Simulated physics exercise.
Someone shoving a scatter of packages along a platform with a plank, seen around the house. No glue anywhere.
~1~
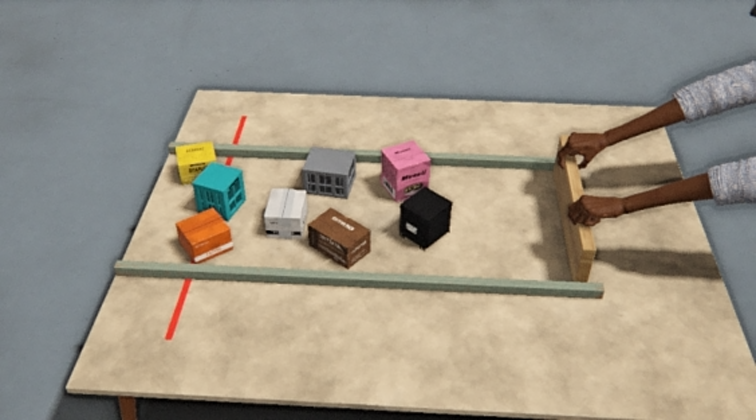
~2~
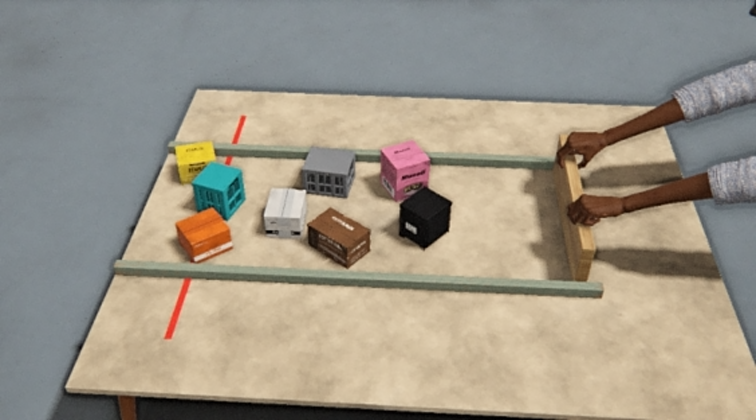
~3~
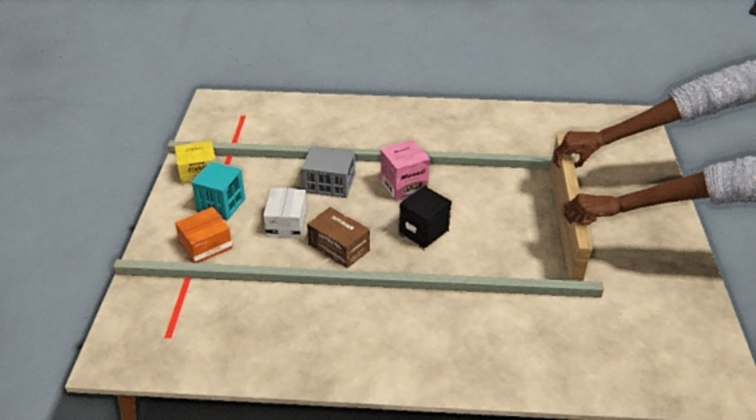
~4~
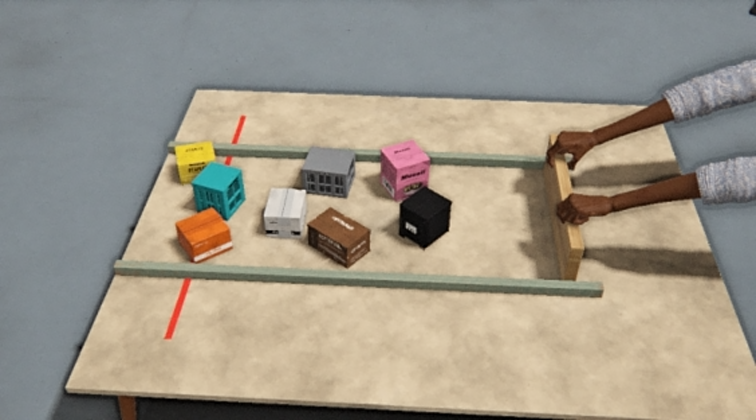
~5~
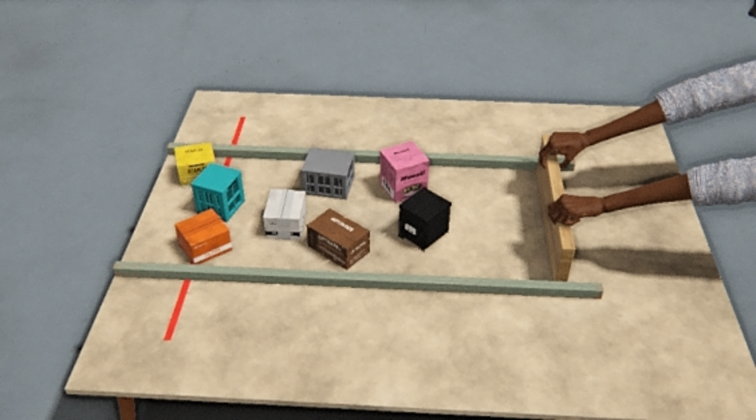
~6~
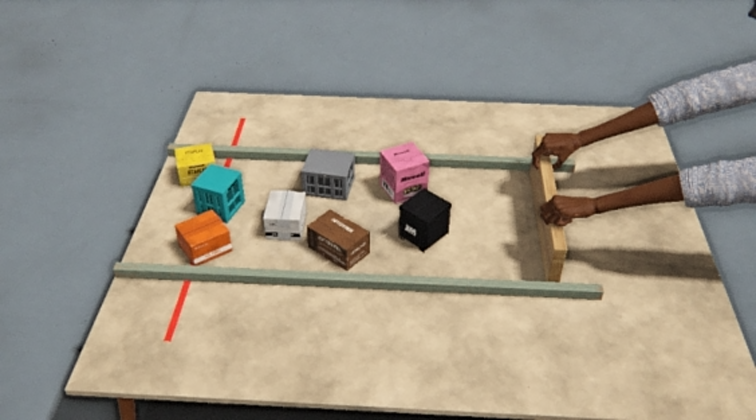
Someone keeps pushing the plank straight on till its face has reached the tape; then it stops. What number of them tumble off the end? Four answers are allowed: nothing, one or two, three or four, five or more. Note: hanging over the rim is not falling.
Well, the ones that get knocked off number between three and four.
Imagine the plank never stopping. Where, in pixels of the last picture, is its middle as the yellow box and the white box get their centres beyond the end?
Its middle is about (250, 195) and about (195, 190).
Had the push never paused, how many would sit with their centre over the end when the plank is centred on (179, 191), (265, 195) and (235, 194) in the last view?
Per position: 5 / 0 / 1.
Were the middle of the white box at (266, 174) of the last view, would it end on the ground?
It goes off the edge.
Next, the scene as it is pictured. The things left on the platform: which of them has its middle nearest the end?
That would be the grey crate.
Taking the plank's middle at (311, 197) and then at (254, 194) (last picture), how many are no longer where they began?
The count reaches 5 first and 8 second.
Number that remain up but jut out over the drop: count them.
I make it 2.
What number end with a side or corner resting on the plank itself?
Contact count: 3.
A little later, none off yet; yellow box at rest near (196, 166); orange box at rest near (204, 238); turquoise crate at rest near (219, 193).
Next, none off yet; yellow box shifted a little near (182, 163); orange box shifted a little near (180, 238); turquoise crate shifted about its own width near (187, 191).
When it is over, the number that fall off is three or four; down, turquoise crate, orange box and yellow box.
